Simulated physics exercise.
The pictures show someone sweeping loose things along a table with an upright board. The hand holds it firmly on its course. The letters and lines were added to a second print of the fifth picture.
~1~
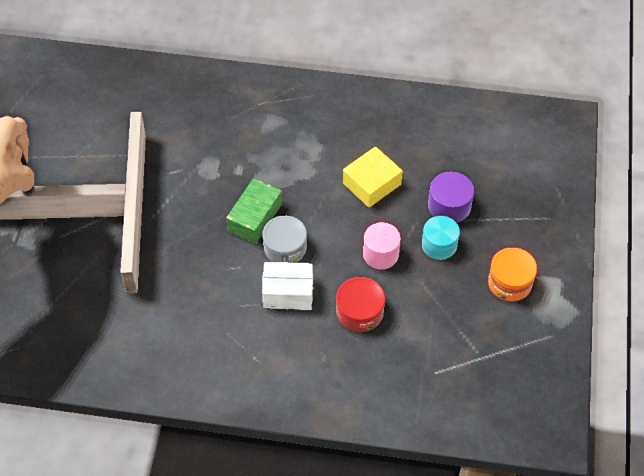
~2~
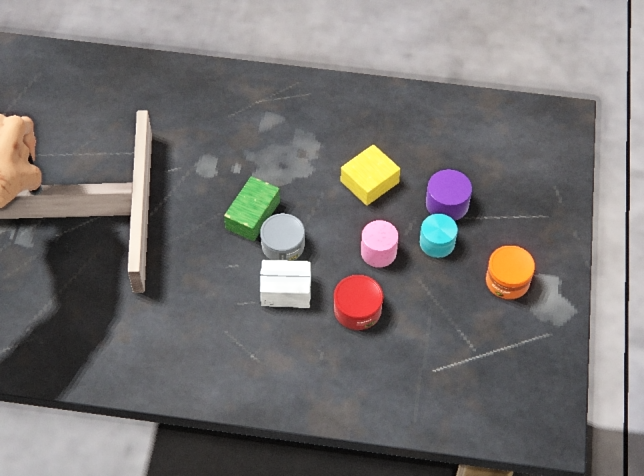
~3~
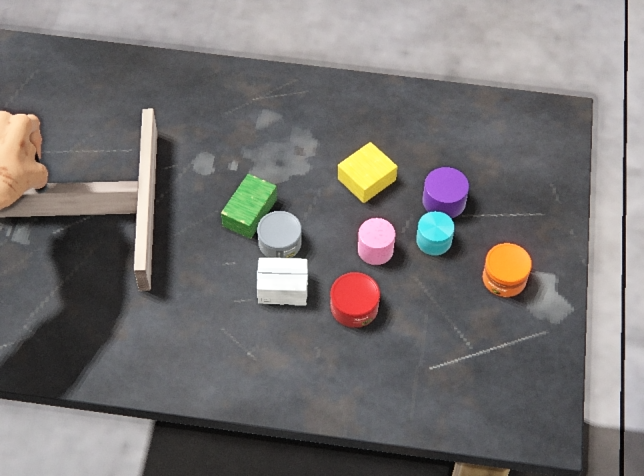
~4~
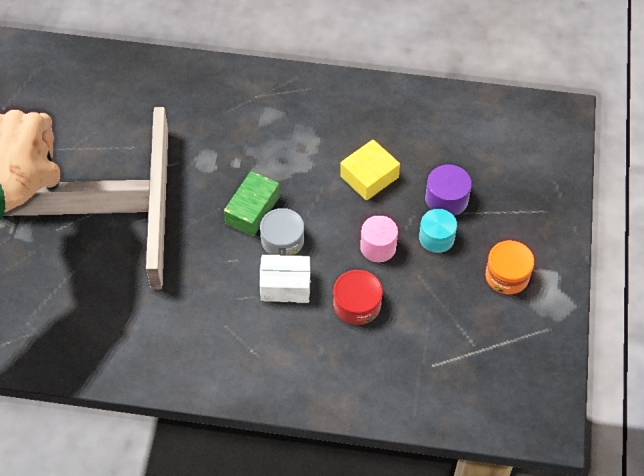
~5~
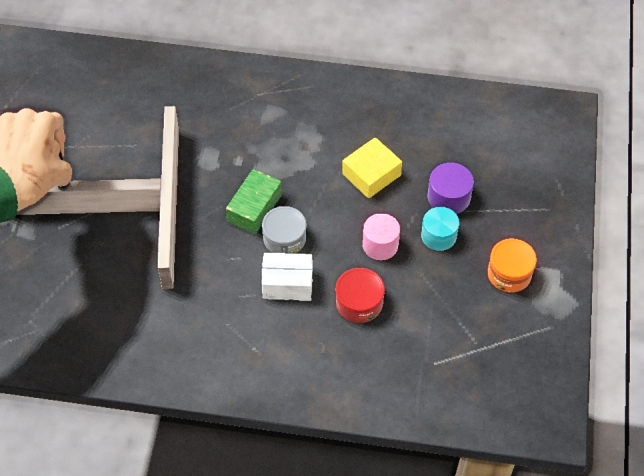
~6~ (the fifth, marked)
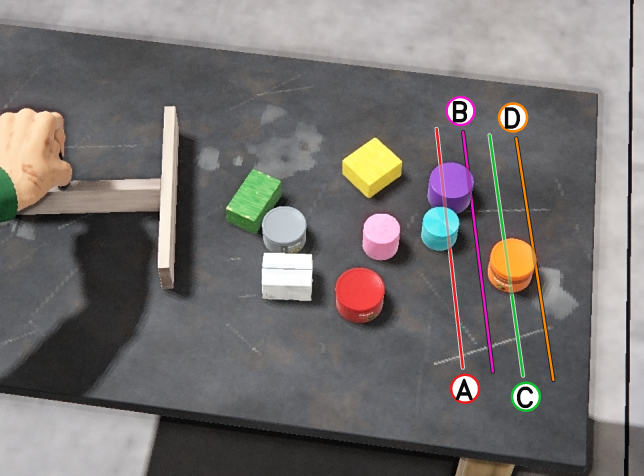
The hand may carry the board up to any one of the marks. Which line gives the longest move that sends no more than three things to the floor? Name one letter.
At D, and not beyond.
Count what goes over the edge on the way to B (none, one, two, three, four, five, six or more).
In all, none.
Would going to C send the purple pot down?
No.
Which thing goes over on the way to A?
It is the orange tub.
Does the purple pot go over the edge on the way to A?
No.
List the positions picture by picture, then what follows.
The first frame shows green block (255, 211); grey jar (285, 241); pink pot (382, 246).
The second frame shows board (138, 187); turquoise tin (438, 236).
The third frame shows board (144, 186); yellow block (368, 173).
The fourth frame shows board (156, 184); red jar (358, 298).
The fifth frame shows board (167, 183); green block (254, 201); grey jar (285, 231); pink pot (382, 237).
On the marked copy, A at (449, 241); B at (477, 245); C at (505, 248); D at (534, 252).
With D. Early on, board (296, 200); red jar (379, 297); white box (329, 281).
Further on, board (427, 216); orange tub (523, 261); red jar (512, 301).
At the end, board (534, 229); orange tub over the edge; red jar over the edge; three fallen.
As for the rest, A is within the limit but short; B is within the limit but short; C is within the limit but short.
